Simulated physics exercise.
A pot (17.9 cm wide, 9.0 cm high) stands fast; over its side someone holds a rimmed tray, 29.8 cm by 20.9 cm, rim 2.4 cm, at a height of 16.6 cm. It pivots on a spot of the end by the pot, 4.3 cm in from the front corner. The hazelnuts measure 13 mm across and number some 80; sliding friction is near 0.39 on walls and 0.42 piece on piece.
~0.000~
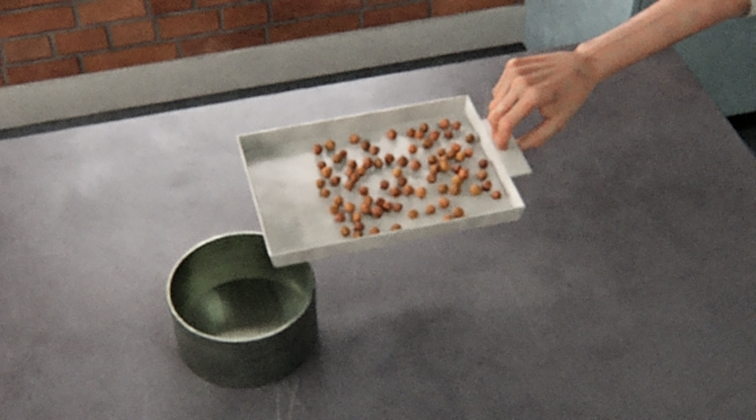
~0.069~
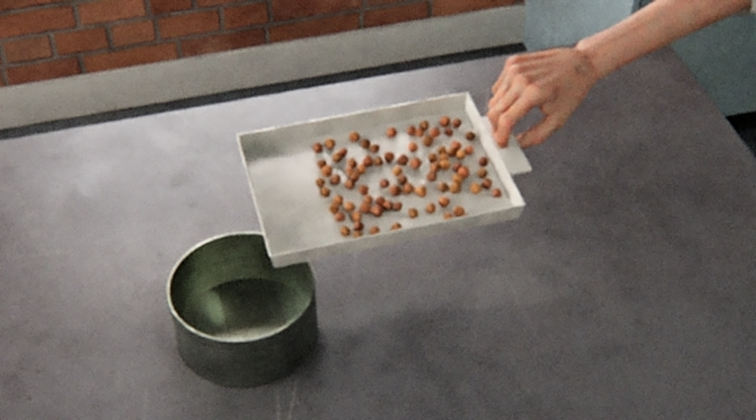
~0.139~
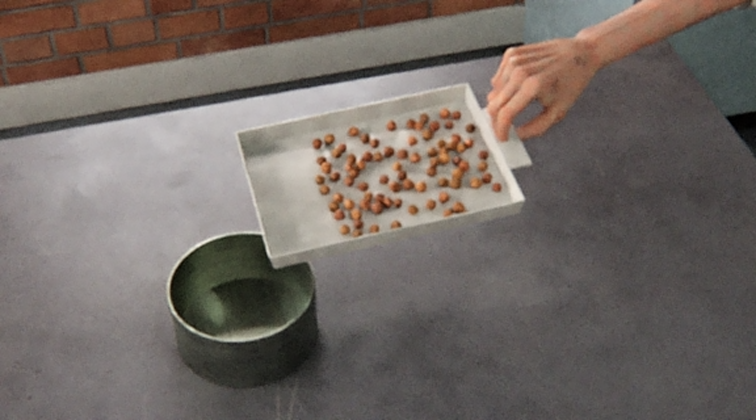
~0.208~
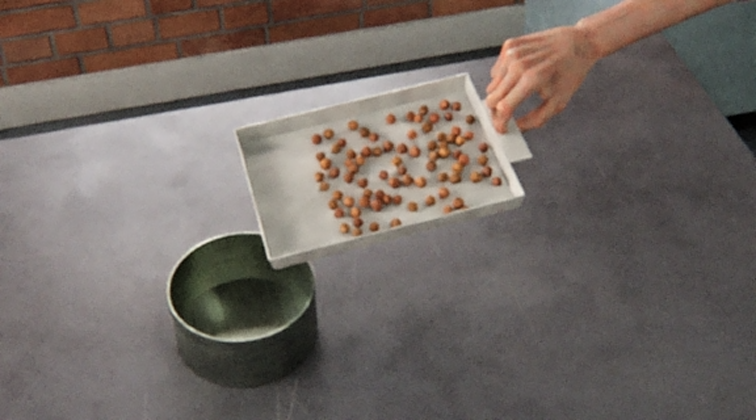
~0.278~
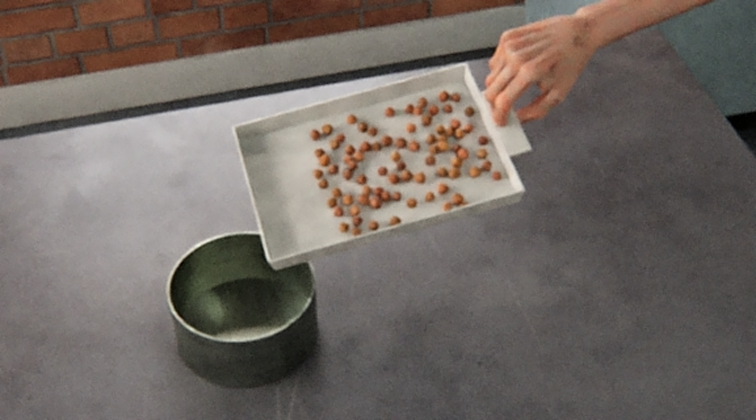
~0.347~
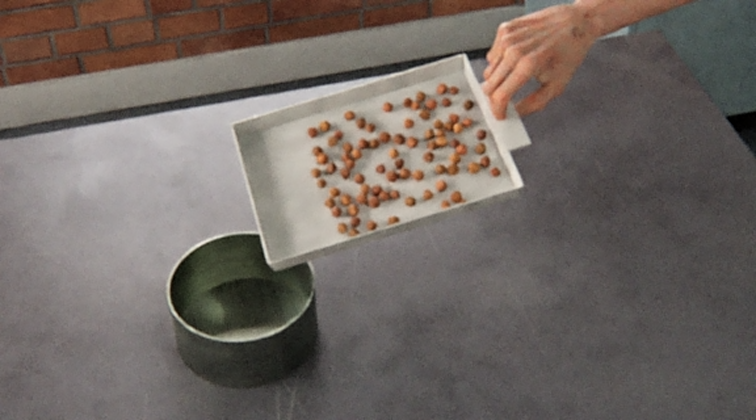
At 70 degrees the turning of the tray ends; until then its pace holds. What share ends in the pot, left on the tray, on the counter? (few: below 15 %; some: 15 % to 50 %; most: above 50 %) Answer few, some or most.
Pot few, tray most, counter few.
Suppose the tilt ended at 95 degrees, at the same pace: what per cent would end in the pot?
It would be near 55 per cent.
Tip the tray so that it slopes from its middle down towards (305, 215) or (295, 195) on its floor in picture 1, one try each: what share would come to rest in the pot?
About 5 and 0 per cent.
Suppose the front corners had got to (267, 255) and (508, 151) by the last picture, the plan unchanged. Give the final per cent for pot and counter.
Pot 5, counter 0.
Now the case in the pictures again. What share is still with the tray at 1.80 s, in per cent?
Roughly 100 per cent.
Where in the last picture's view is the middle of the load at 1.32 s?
At about (316, 219).
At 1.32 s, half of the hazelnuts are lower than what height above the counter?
About 22 cm.
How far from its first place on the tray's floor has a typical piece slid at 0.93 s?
Some 12 cm.
After 0.93 s, tilt 40 degrees; the tray holds 100 %, the pot 0 %.
After 1.32 s, tilt 58 degrees; the tray holds 100 %, the pot 0 %.
Then, at 1.80 s, tilt 70 degrees; the tray holds 100 %, the pot 0 %.
At rest (2.5 s), pot 0 %, tray 100 %, counter 0 %.
